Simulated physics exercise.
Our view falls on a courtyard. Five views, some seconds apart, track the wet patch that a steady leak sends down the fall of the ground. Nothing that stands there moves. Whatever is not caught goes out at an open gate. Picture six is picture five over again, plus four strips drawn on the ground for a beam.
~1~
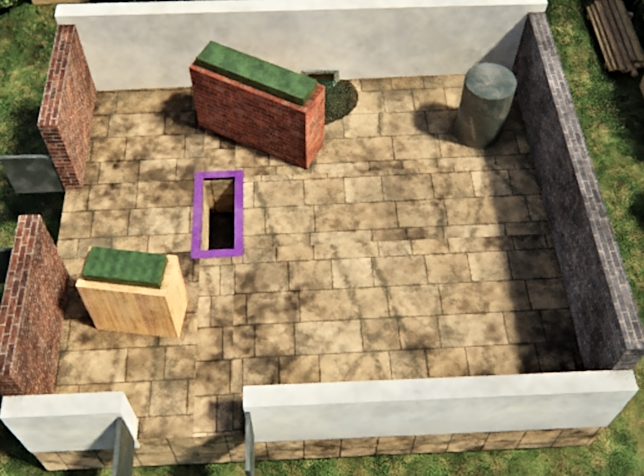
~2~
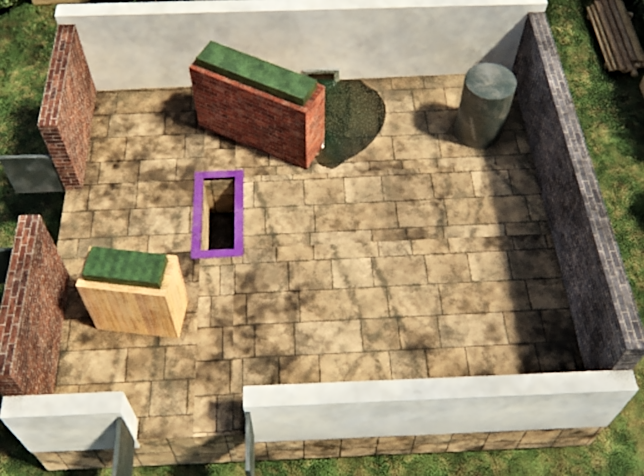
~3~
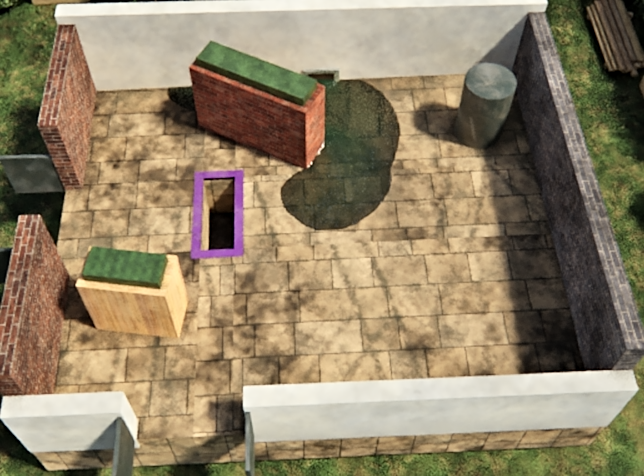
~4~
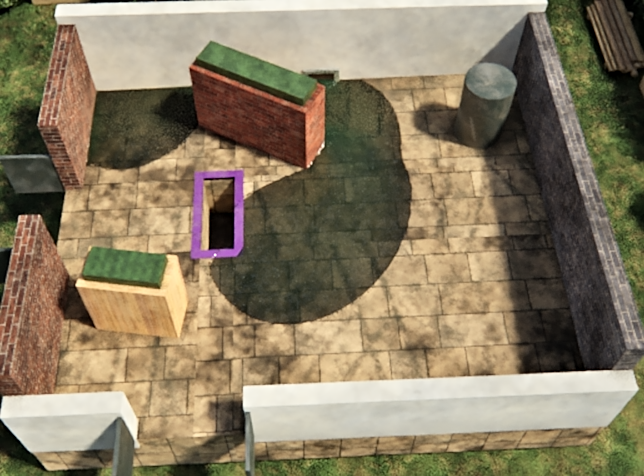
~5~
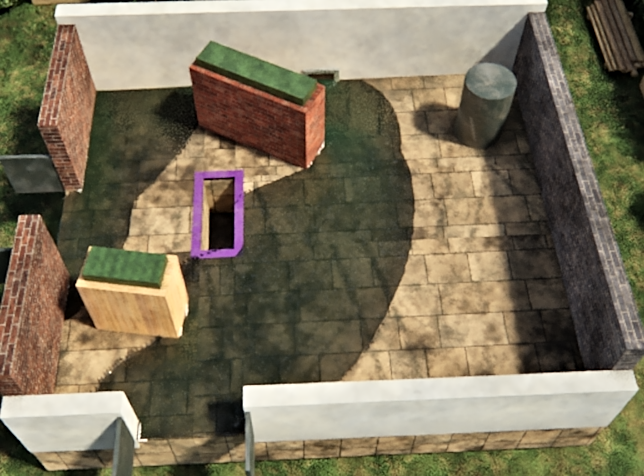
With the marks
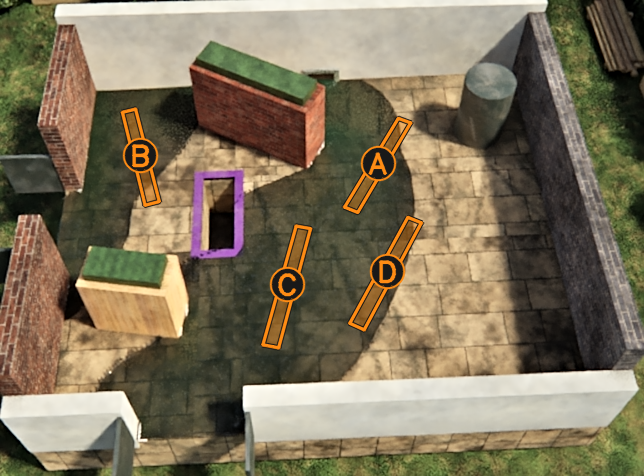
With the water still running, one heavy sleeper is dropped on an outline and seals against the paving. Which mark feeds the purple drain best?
Use place A.
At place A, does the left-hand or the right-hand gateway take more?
More leaves on the right.
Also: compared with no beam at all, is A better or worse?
Better.
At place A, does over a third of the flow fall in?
No, it does not.
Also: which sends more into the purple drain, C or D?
C.
On the marked copy, A from (351, 209) to (404, 120); B from (129, 110) to (152, 203); C from (270, 346) to (303, 227); D from (357, 326) to (414, 220).
For place A, about 20 % of the stream goes into the purple drain, about 80 % out by the gates.
For place B, about 14 % of the stream goes into the purple drain, about 86 % out by the gates.
For place C, about 11 % of the stream goes into the purple drain, about 88 % out by the gates.
For place D, about 7 % of the stream goes into the purple drain, about 92 % out by the gates.
